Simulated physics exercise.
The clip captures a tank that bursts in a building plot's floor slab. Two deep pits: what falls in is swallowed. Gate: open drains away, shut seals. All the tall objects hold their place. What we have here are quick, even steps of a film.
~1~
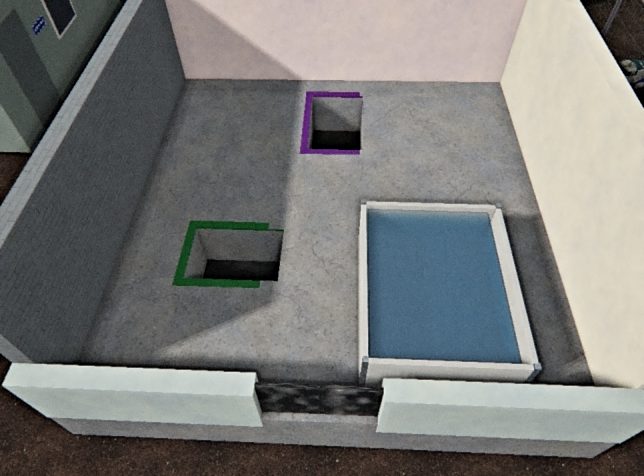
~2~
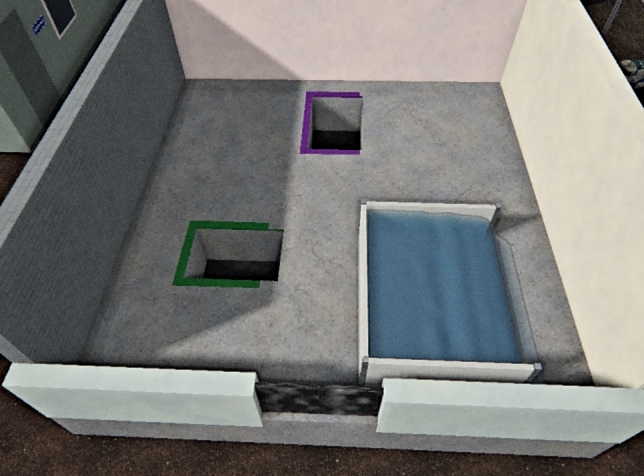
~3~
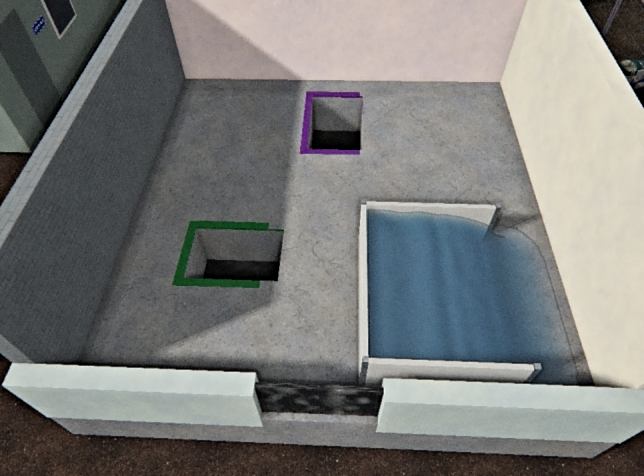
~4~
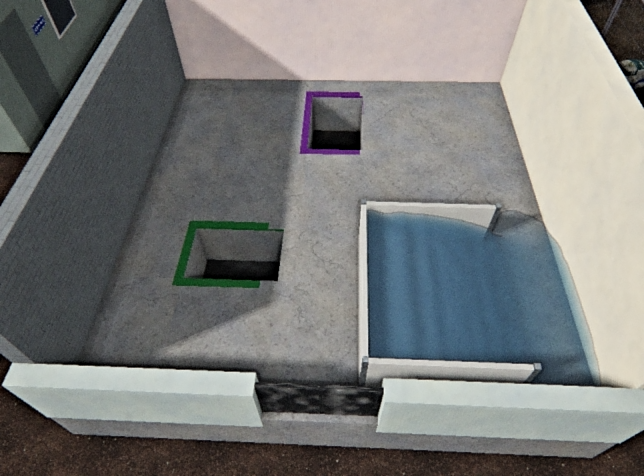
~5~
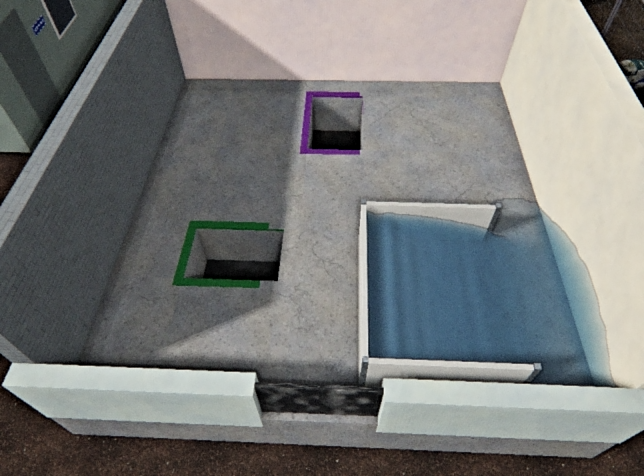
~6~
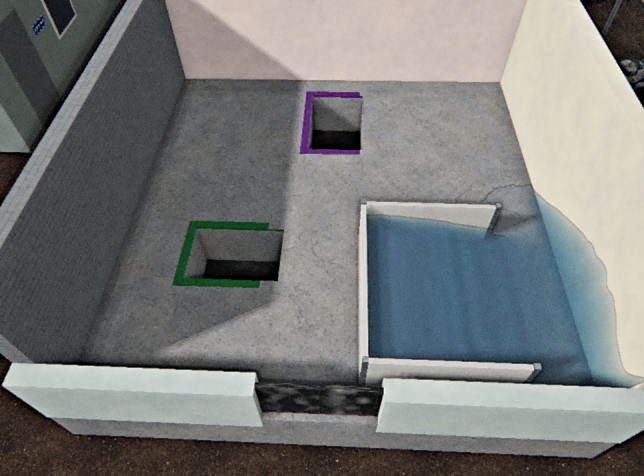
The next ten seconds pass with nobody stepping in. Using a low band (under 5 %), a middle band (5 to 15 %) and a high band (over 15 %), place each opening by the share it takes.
The gate is in the low band; the purple pit is in the high band; the green pit is in the low band.
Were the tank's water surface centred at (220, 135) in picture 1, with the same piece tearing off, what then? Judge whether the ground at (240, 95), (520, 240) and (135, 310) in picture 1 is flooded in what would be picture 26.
Unflooded - soaked - unflooded.
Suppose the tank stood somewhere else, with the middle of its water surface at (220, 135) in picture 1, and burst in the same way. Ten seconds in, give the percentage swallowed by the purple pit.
Within ten seconds, 50 percent of the total ends up in the purple pit.
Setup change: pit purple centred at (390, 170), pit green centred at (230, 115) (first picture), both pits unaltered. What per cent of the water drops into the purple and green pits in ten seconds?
The purple pit ends up with 8 per cent, the green pit with 15 per cent.
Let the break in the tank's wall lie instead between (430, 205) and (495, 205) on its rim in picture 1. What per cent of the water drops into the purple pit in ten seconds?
The purple pit takes 45 per cent.
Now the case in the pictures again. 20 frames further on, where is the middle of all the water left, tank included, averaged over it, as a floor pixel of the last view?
Near (433, 242).
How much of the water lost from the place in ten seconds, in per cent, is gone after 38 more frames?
Around 45 percent.
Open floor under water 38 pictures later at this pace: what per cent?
By my count, 60 percent.
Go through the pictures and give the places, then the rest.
In the first picture, still water in the open tank at (438, 278).
In the second picture, the front is at a hidden place, out from the gap at (500, 300).
In the third picture, water pours out at (499, 301) and has run to a hidden place.
In the fourth picture, water pours out at (499, 301) and has run to (530, 221).
In the fifth picture, water pours out at (499, 302) and has run to (537, 206).
In the sixth picture, the front is at (532, 189), out from the gap at (499, 302).
A moment on, water covers 15 % of the floor; the gate 0 %, the purple pit 0 %, the green pit 0 %.
Next, water covers 35 % of the floor; the gate 0 %, the purple pit 0 %, the green pit 0 %.
Then, water covers 50 % of the floor; the gate 0 %, the purple pit 2 %, the green pit 0 %.
Later, water covers 60 % of the floor; the gate 0 %, the purple pit 13 %, the green pit 1 %.
In the end, water covers 75 % of the floor; the gate 0 %, the purple pit 29 %, the green pit 3 %.
